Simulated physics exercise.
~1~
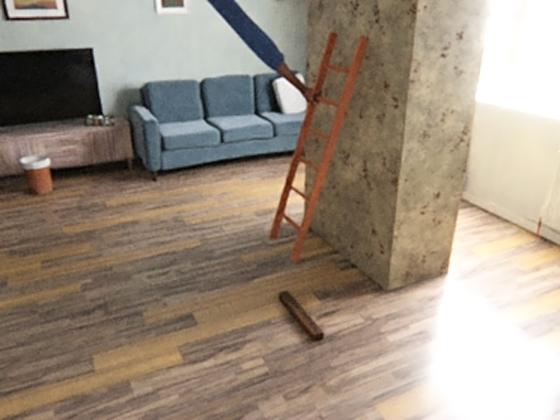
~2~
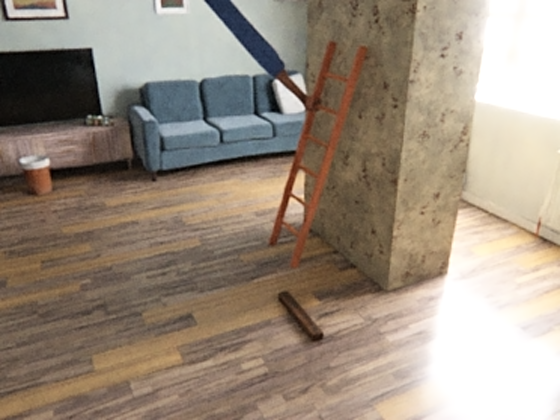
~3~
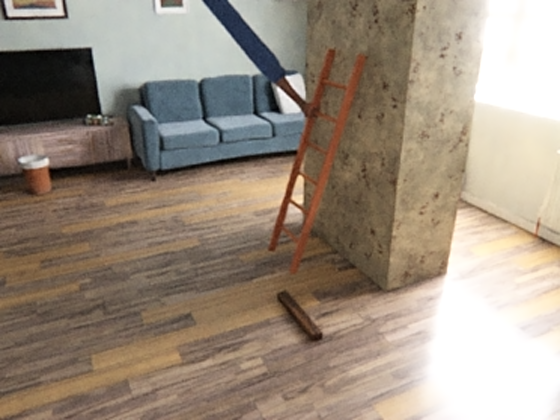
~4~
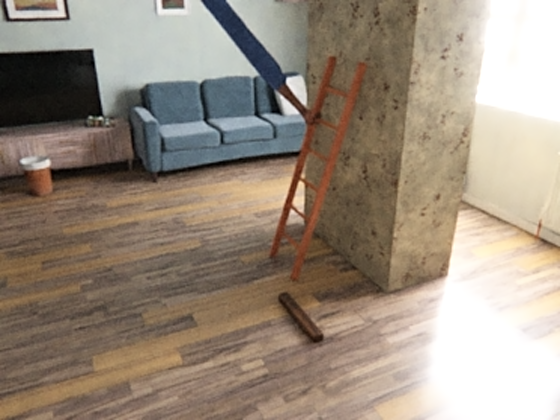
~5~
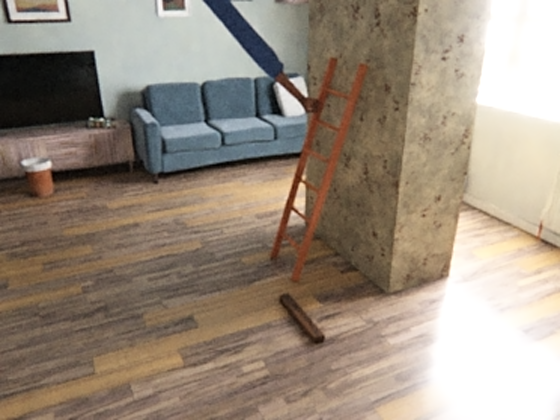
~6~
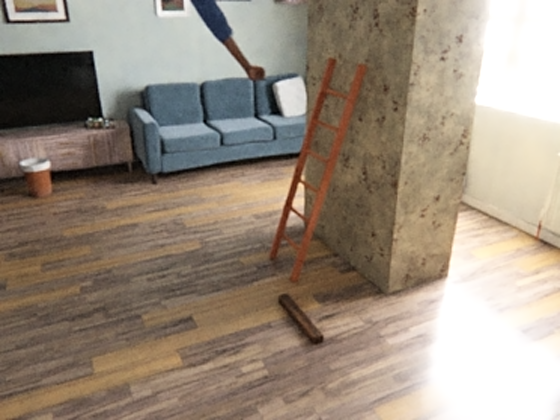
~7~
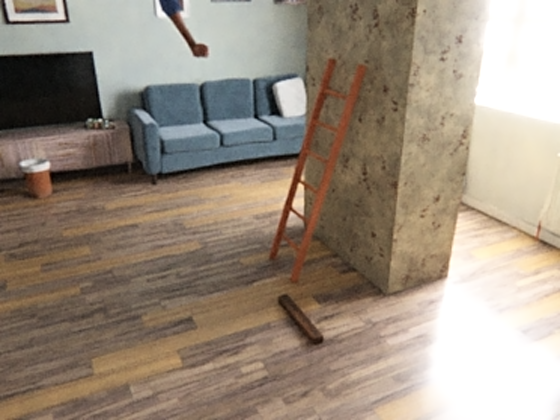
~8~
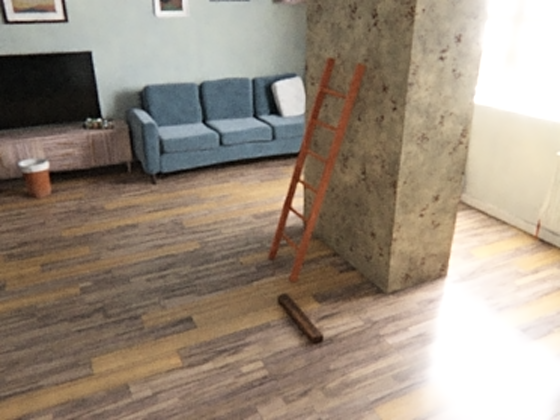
At first, a hand at the end of a blue-sleeved arm holds an orange ladder at a slant beside a mottled, stone-like pillar, in a room with a blue sofa and a television. A short wooden batten lies on the plank floor near the ladder's feet. The hand lowers the ladder slightly, bit by bit, until it stops moving. Then the hand lets go and draws back toward the upper left, leaving the view entirely. The ladder stays up, leaning at the pillar, and the batten remains in its place.
